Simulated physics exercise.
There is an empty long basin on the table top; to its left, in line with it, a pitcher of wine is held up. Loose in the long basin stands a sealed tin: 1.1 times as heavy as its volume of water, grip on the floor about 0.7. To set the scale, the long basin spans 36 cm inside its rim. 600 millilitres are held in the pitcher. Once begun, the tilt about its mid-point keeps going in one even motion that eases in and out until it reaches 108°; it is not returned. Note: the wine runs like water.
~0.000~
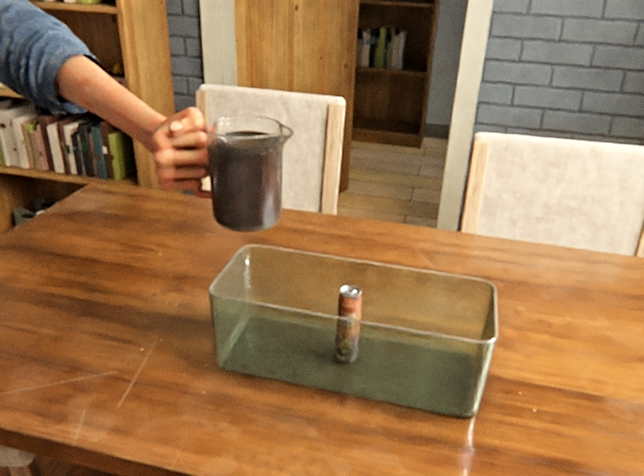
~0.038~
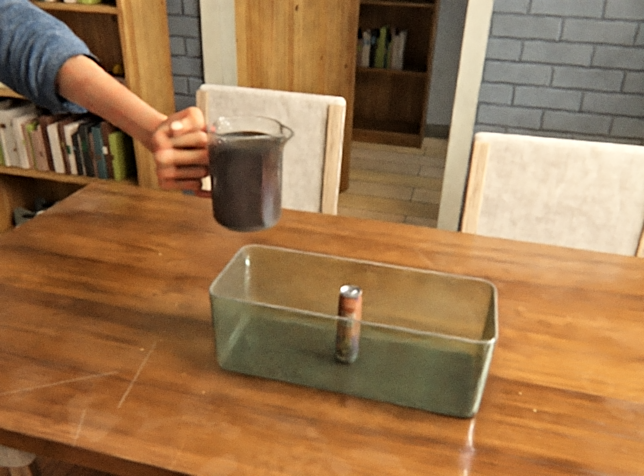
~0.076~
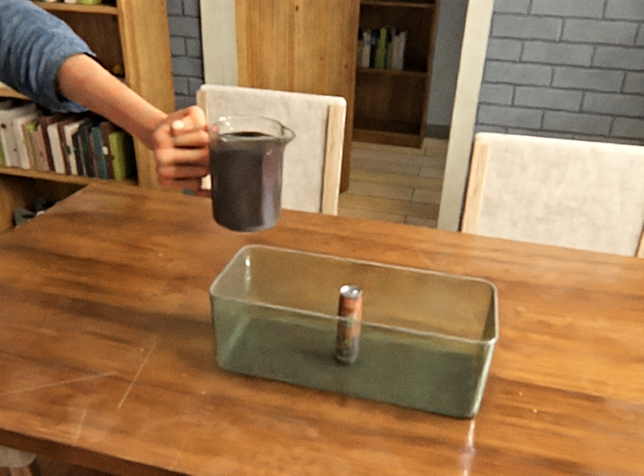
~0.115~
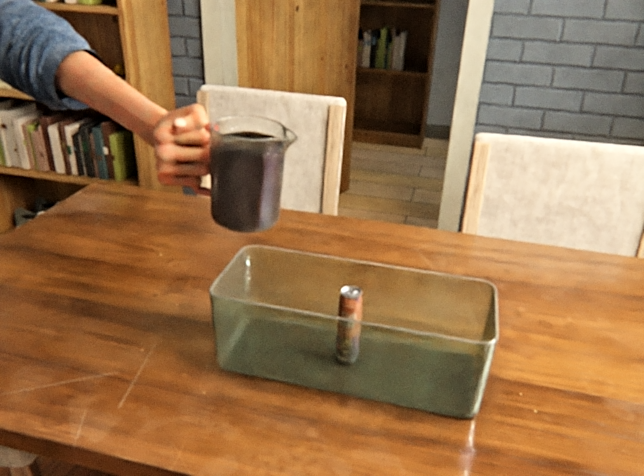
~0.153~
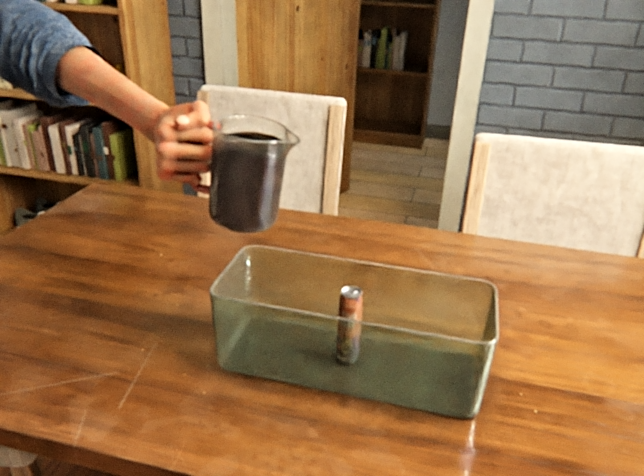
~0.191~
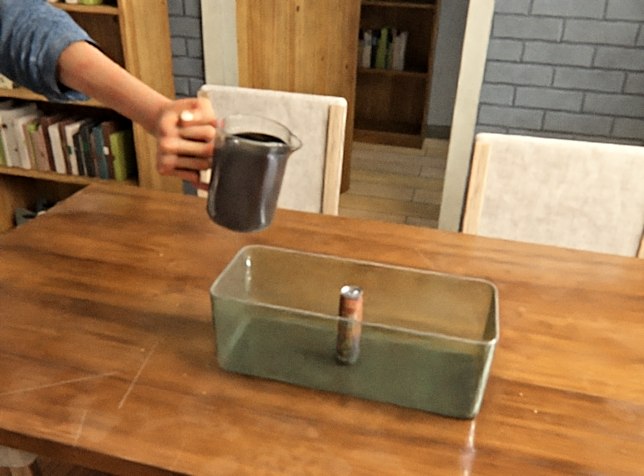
In a room with bookshelves and a grey brick wall, a wooden table with two pale chairs behind it is seen from slightly above. A long, greenish glass basin sits on it with a small reddish-brown tin inside, while a hand from the left holds up a clear pitcher of dark wine. The hand keeps the pitcher upright, then slowly tilts it slightly rightward, the camera staying still.
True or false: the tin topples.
True.
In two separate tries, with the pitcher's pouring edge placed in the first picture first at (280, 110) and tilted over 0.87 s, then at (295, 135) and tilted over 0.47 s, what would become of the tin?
Try 1: Tipped over; try 2: Tipped over.
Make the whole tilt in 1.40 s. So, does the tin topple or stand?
With that tilt, the tin tips.
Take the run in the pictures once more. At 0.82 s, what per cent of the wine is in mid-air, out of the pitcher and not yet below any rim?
Roughly 22 %.
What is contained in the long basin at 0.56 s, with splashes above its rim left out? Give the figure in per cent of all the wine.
Roughly 3 percent.
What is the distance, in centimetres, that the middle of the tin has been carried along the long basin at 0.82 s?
The tin has gone some 0 cm.
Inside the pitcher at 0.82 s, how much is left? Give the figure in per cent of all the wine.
Roughly 28 per cent.
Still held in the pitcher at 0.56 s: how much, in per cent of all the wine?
Fraction remaining: Approx. 82 per cent.
By 0.56 s the tilt is 73° and 82 per cent is still to pour; the tin stands where it began.
By 0.82 s the tilt is 106° and 28 per cent is still to pour; the tin stands where it began.
By 1.11 s the tilt is 108° and 2 per cent is still to pour; the tin lies on its side.
By 1.41 s the tilt is 108° and 0 per cent is still to pour; the tin lies on its side.
At rest the tin lies on its side.
